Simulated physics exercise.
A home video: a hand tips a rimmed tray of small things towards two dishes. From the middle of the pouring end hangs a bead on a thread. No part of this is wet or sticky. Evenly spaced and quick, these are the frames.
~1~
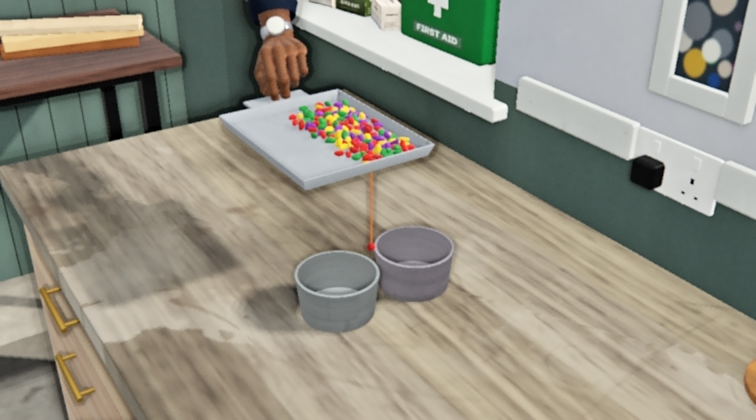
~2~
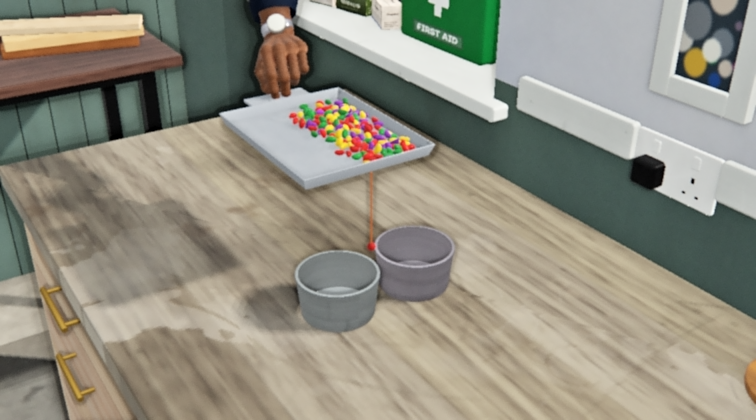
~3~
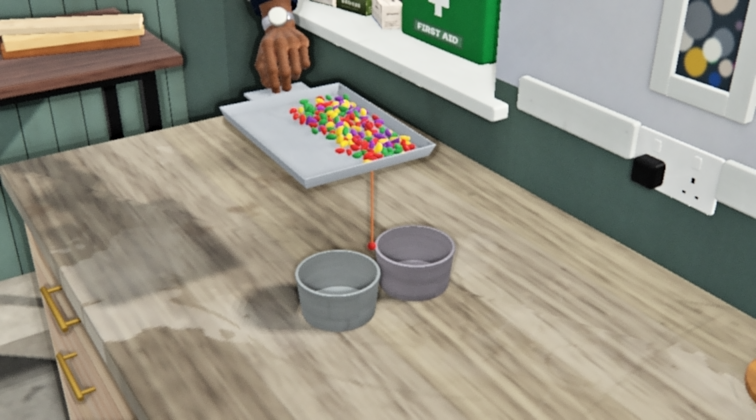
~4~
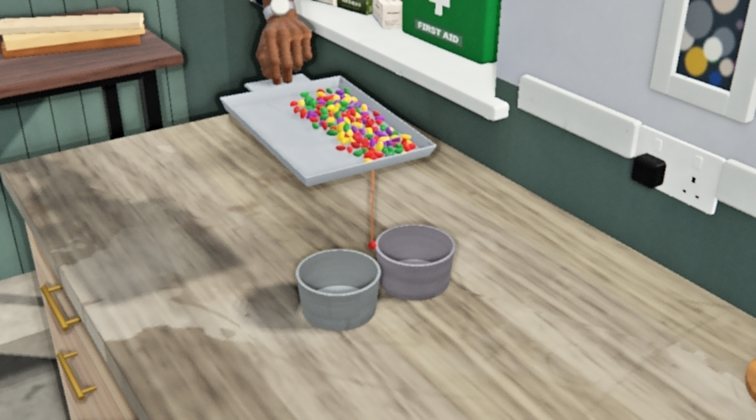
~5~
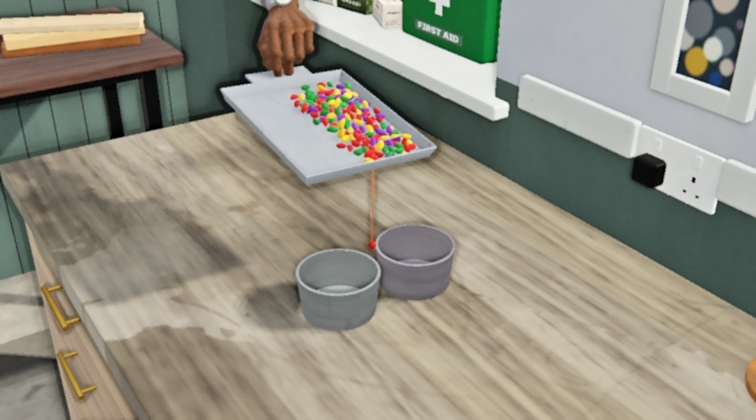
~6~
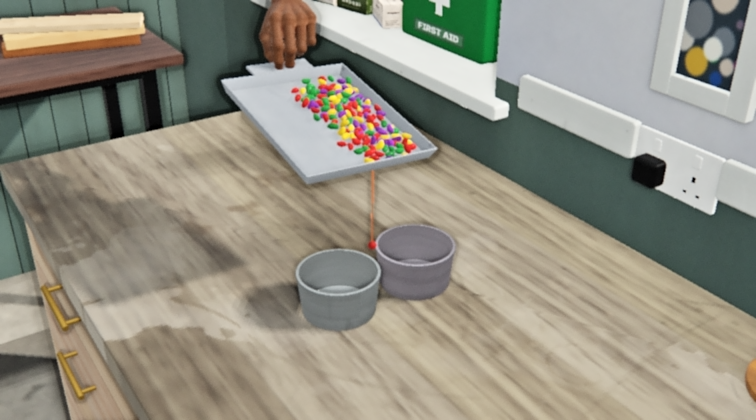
The footage shows a hand holding a rimmed gray tray of colorful jelly beans above two empty dishes on a wooden counter, slowly raising the handle end so the tray tilts slightly more while the beans stay bunched together.
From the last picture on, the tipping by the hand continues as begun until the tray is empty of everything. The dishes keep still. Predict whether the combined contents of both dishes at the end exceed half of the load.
Looks like most of the load ends up caught, you see.
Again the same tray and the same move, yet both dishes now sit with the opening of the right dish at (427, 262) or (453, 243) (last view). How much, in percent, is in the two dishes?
About 70 and 90 per cent respectively.
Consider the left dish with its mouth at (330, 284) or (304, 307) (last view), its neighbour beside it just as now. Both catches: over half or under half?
Try 1: In excess of half; try 2: Not up to half.
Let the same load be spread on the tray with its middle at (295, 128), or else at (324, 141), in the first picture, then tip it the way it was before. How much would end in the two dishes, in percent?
First case around 70 %, second case around 60 %.
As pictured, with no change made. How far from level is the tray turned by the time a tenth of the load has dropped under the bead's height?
At roughly 70°.
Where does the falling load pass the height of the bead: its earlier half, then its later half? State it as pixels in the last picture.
Early-half point (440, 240); late-half point (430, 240).
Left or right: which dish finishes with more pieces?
Of the two, the right-side one is the fuller.
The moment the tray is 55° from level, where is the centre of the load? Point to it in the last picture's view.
Somewhere about pixel (395, 130).
Just after the last frame, tray tipped steeply; almost all on the tray; just a few in the air.
A moment on, tray tipped right over; about a tenth on the tray; roughly two thirds in the right dish; roughly a quarter outside both; about a tenth in the air.
Further on, tray tipped past a quarter turn; roughly two thirds in the right dish; roughly a third outside both.
When it is over, tray tipped past a quarter turn; not one in the left dish; roughly two thirds in the right dish; roughly a third outside both.
